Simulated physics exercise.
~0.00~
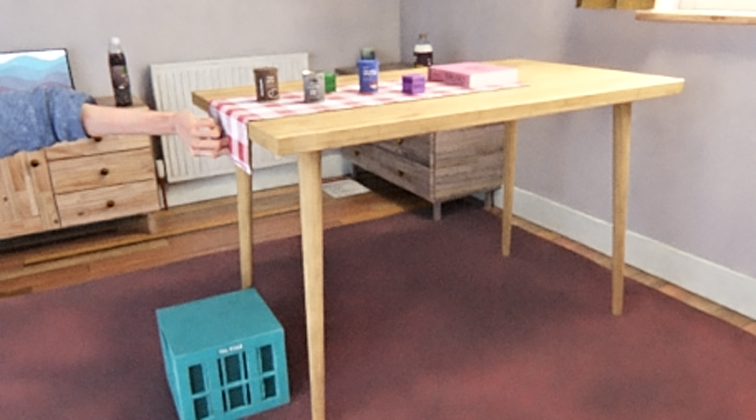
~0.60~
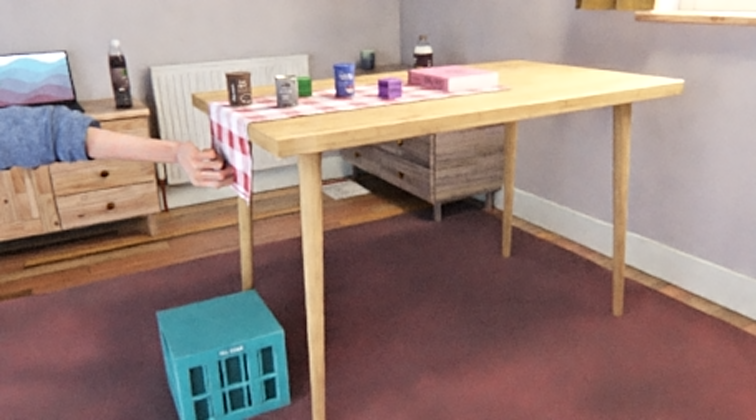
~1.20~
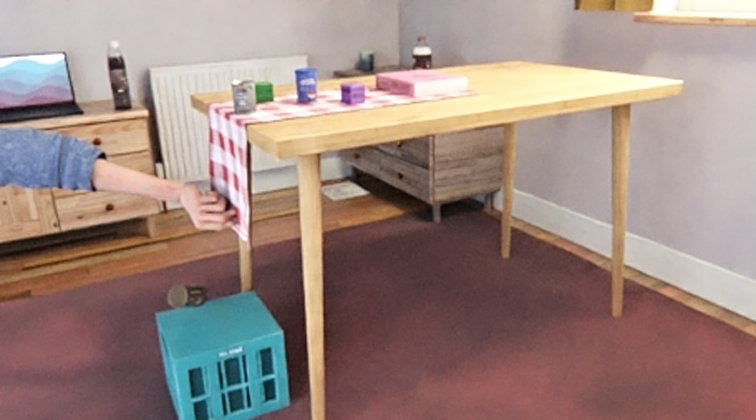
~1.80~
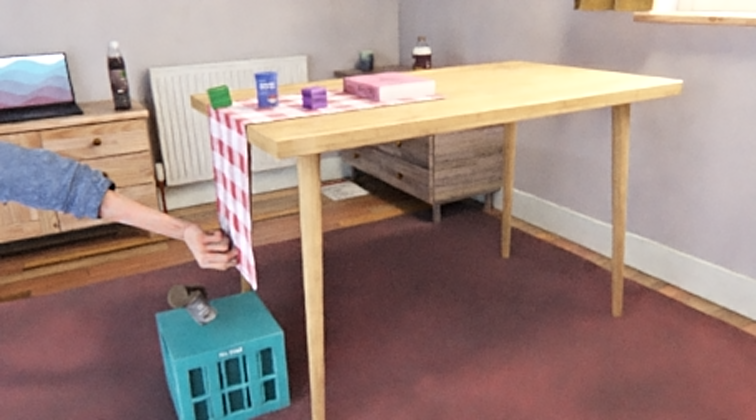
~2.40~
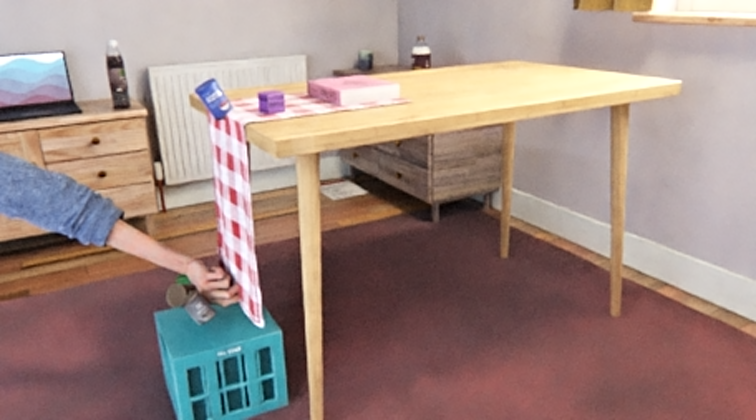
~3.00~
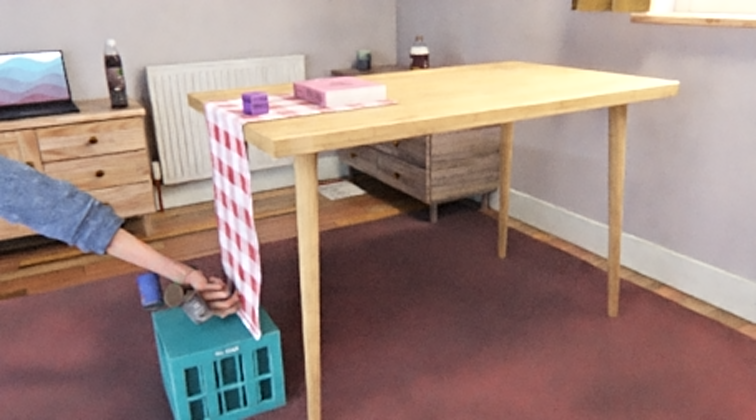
A hand reaching in from the left grips the end of a red and white checked cloth on a wooden table, seen from slightly above in a room with a dark red carpet. On the cloth stand a brown can, a grey can, a green cube, a blue can, a purple cube and a pink box, with a turquoise crate below. The hand draws the cloth down, and the brown can drops first, then the grey can. The green cube falls next as the blue can tips at the edge, then drops too. The hand ends just above the crate, with the purple cube and pink box still on the table.
